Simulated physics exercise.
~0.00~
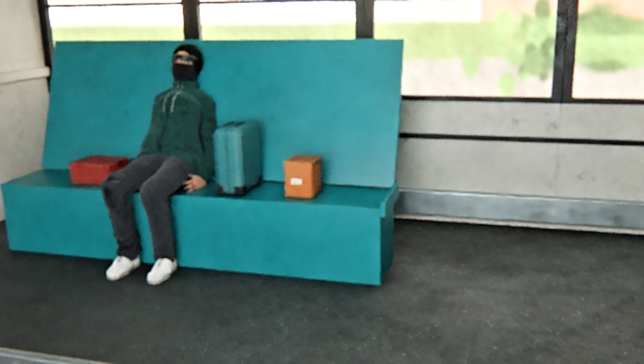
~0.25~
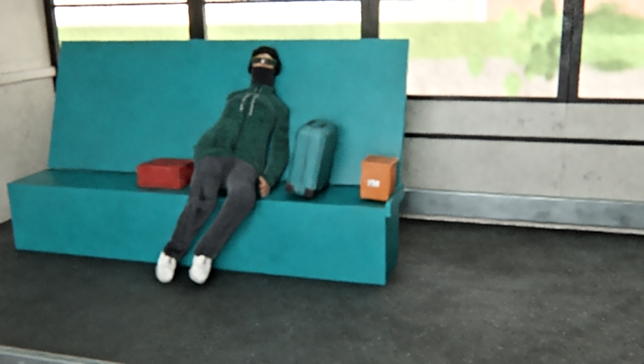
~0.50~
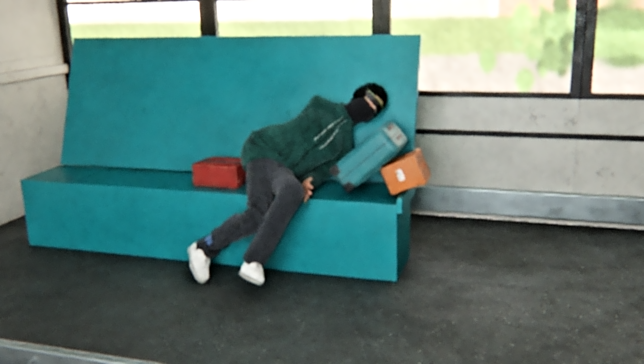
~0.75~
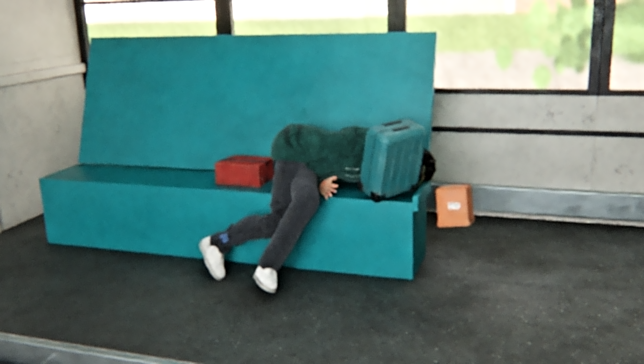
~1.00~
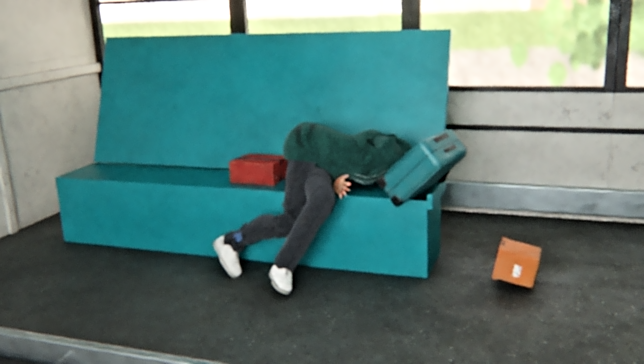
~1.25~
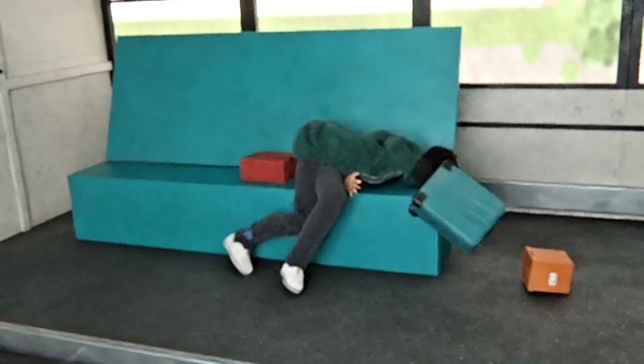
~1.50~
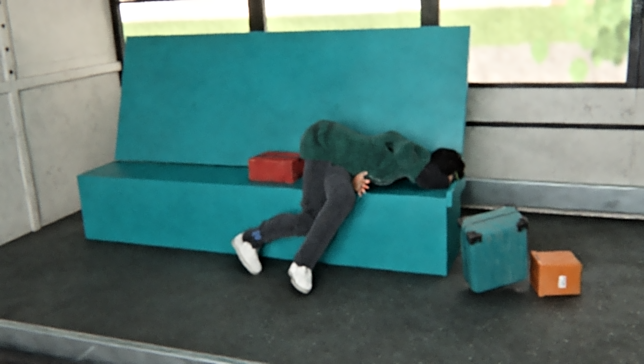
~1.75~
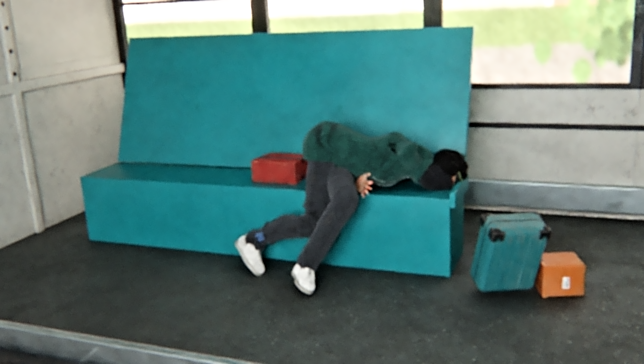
A masked sleeper slumps right along the bench as two cases fall to the floor.
